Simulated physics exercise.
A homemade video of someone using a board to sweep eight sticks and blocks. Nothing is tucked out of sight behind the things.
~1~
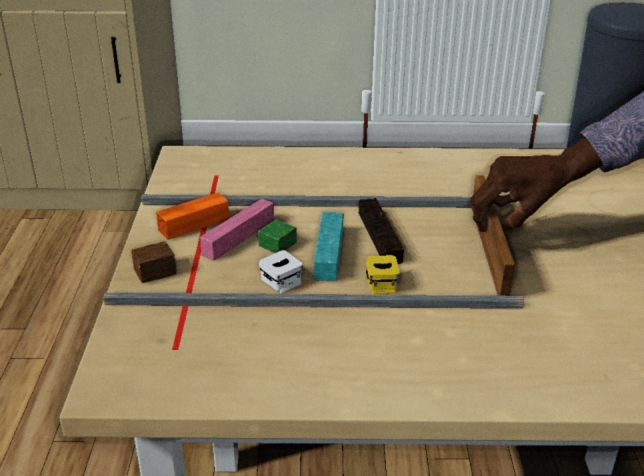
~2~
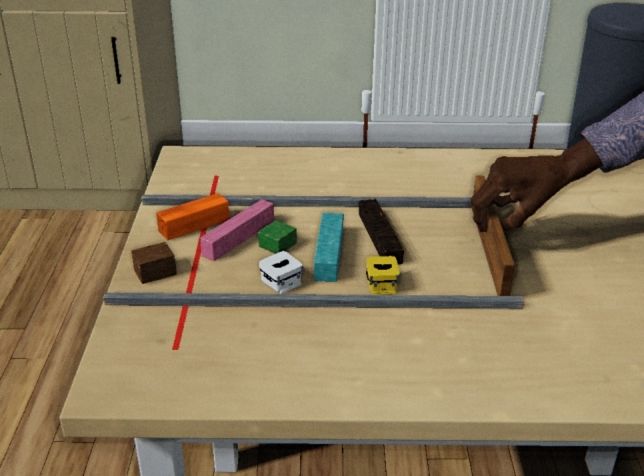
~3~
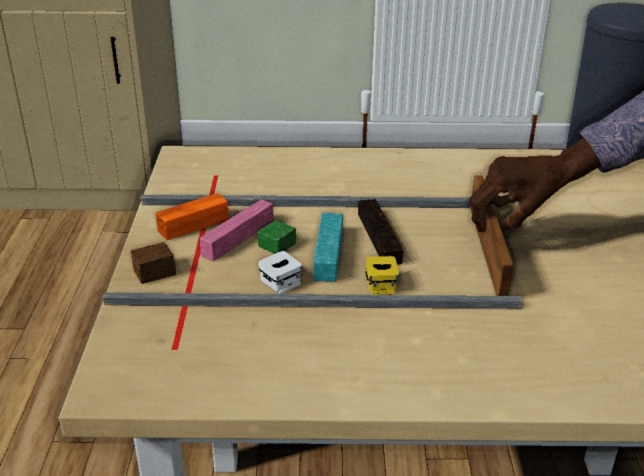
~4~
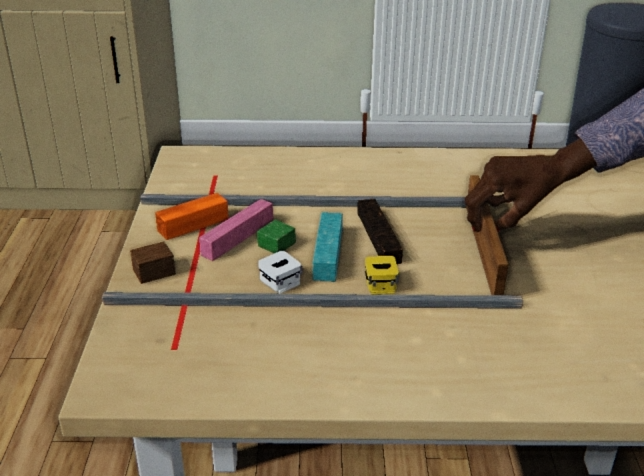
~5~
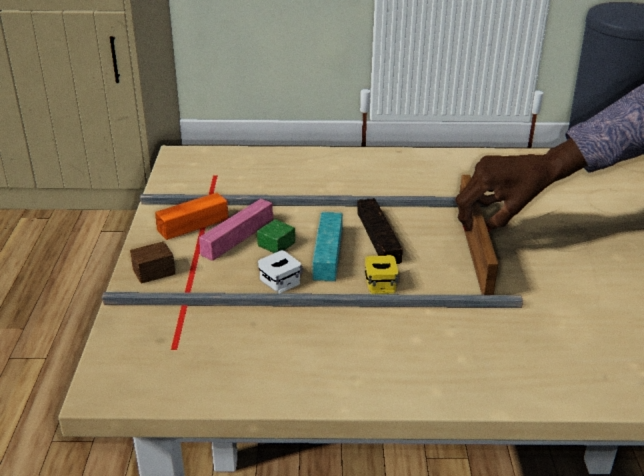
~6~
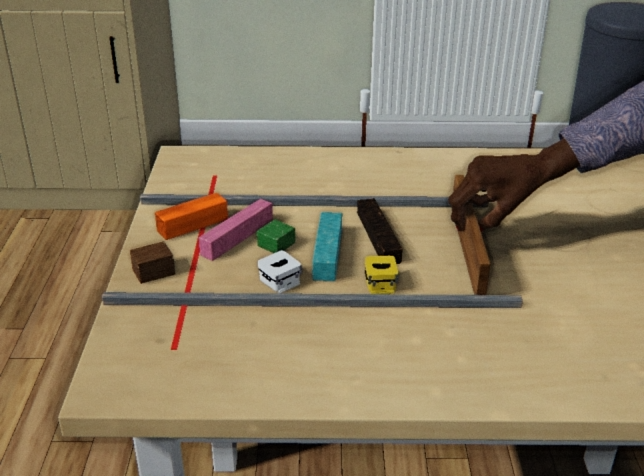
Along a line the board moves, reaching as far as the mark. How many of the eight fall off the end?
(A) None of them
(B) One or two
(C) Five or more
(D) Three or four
A.
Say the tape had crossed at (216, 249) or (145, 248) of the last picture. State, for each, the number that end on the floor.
Down on the floor: 0 and 6.
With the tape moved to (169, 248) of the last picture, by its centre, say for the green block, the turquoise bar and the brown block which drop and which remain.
What happens: The green block goes down, the turquoise bar does not come off, the brown block goes down.
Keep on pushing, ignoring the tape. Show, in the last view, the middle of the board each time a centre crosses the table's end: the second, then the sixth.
First: Around (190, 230). Next: Around (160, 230).
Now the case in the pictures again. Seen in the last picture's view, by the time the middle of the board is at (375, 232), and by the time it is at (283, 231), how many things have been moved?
Tally: 2; 6.
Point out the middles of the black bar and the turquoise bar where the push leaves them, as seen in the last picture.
Listed as asked: First (192, 228), and then (161, 244).
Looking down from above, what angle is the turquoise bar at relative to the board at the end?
I'd put it at about 5°.
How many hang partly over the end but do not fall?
So the number is 3.
Early on, none off yet; brown block at rest near (153, 262); orange stick at rest near (192, 216); pink bar at rest near (237, 229).
A while later, none off yet; brown block at rest near (153, 262); orange stick at rest near (192, 216); pink bar moving near (231, 227).
Further along, none off yet; brown block at rest near (153, 262); orange stick travelled a little near (178, 212); pink bar travelled about its own width near (181, 223).
Finally, the number that fall off is zero.
